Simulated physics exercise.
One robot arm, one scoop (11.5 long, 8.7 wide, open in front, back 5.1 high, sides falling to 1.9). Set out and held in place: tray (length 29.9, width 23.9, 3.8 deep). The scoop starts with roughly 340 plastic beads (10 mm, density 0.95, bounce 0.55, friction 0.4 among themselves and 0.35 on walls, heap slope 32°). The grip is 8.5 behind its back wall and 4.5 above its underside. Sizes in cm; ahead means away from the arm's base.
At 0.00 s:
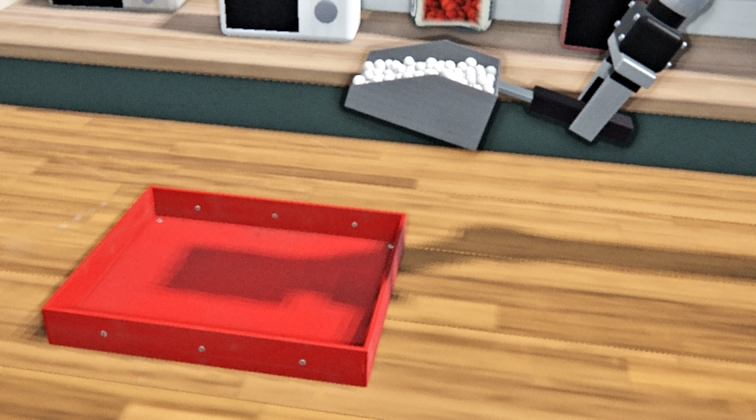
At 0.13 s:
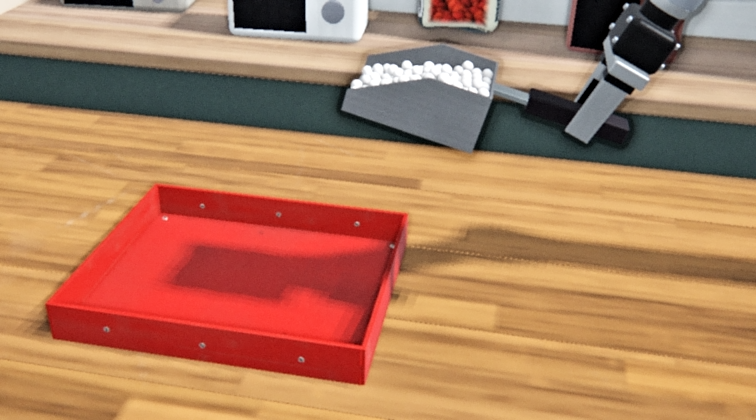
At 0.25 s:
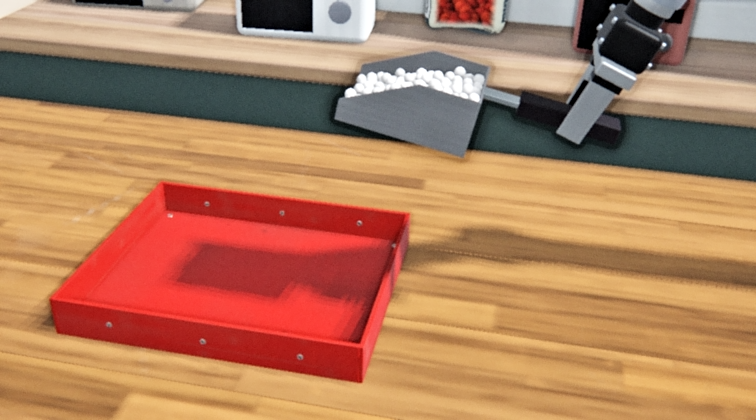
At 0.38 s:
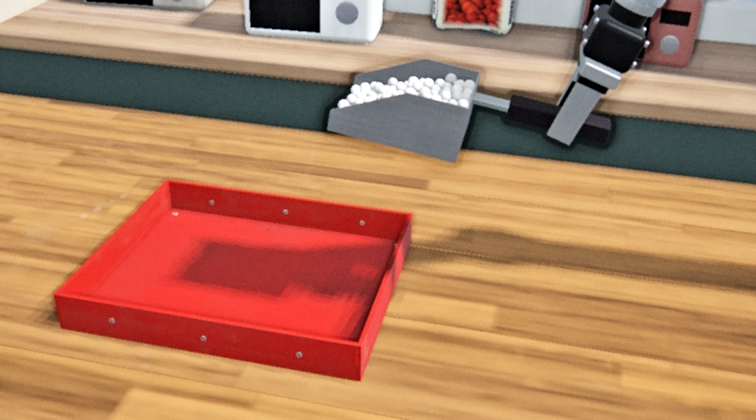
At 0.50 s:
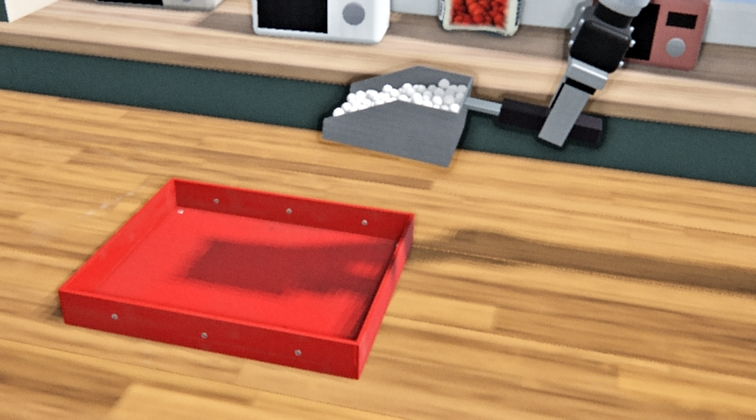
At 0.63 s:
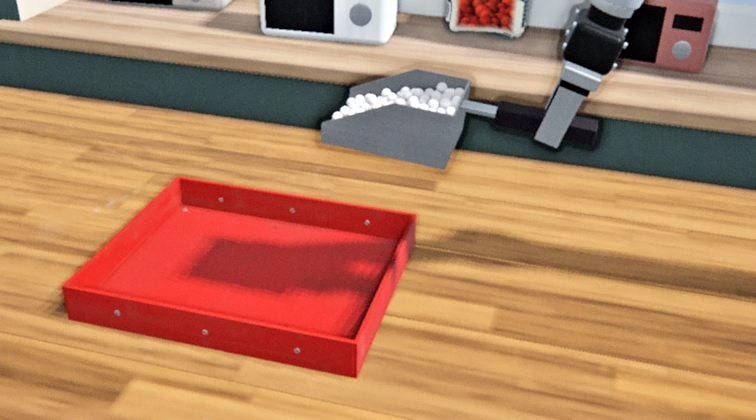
At the start, a robot arm holds a gray scoop of small white beads, tilted back, above a wooden counter beyond an empty red tray. The arm moves the scoop slightly left and down while gradually leveling it, and the beads stay heaped inside as the view shifts a little.
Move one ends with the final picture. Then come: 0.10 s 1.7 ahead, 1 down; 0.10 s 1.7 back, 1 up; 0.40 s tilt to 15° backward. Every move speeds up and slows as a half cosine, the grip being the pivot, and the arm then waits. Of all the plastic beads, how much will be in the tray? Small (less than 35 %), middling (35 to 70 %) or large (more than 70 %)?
A small share, less than 35 %, ends in the tray.
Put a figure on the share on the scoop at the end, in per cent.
Some 95 per cent.
After 0.87 s, tilted 5° backward, highest piece 24 above the table; 323 on the scoop, 17 in flight or on a rim.
After 1.11 s, tilted 13° backward, highest piece 25 above the table; 318 on the scoop, 20 in the tray, 2 in flight or on a rim.
After 1.43 s, tilted 15° backward, highest piece 26 above the table; 316 on the scoop, 24 in the tray.
After 2.48 s, tilted 15° backward, highest piece 26 above the table; 316 on the scoop, 24 in the tray.
In the end, 316 on the scoop, 24 in the tray. That is 7 % in the tray.
